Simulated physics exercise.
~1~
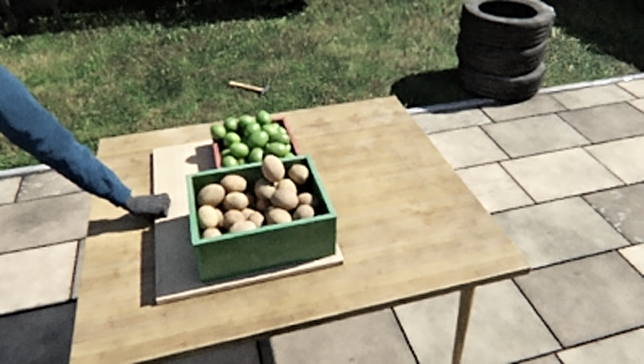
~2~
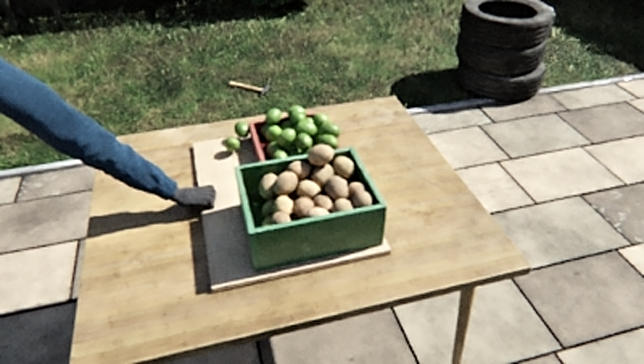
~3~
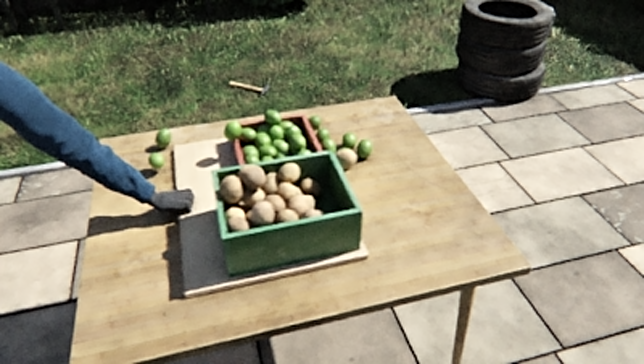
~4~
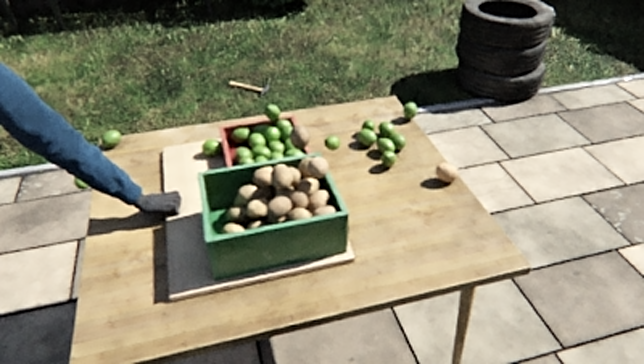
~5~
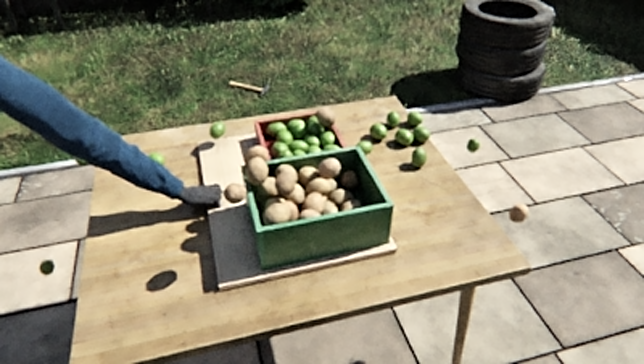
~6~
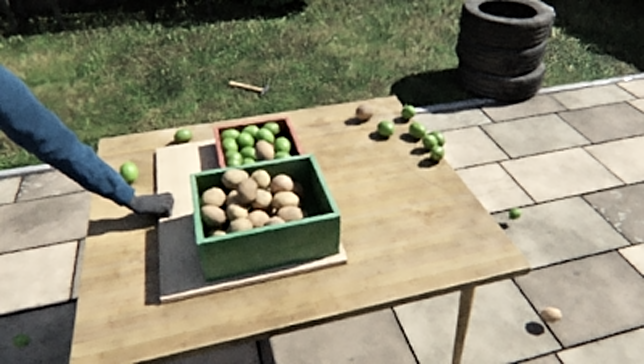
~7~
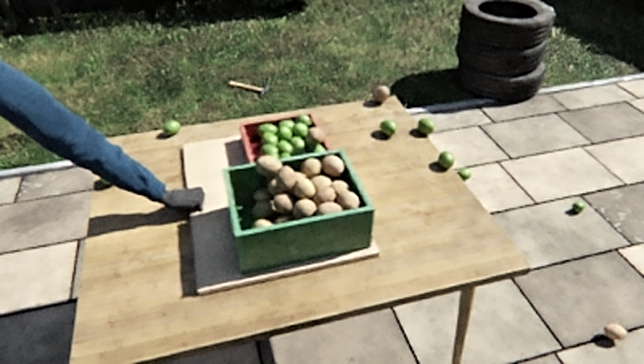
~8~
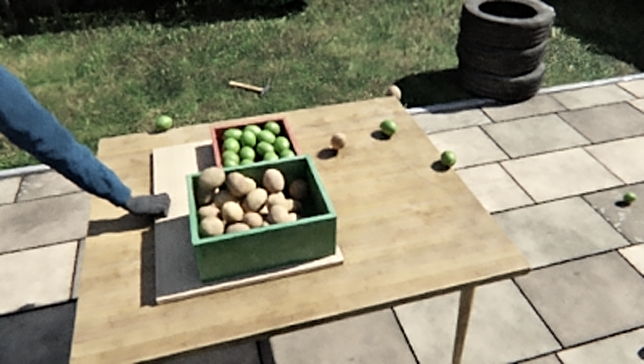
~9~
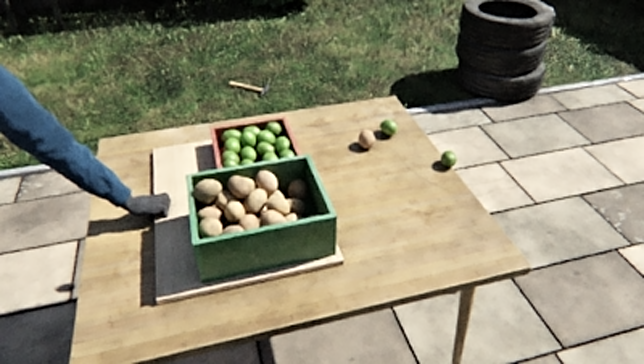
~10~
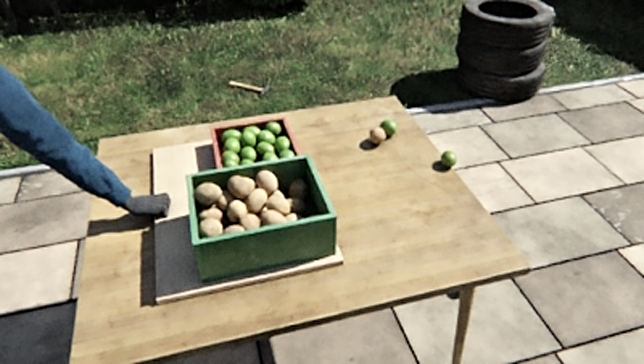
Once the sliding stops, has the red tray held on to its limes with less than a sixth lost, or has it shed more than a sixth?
It has shed more than a sixth of its limes. Several roll out across the table and some drop off the edge, though many stay in the red tray.
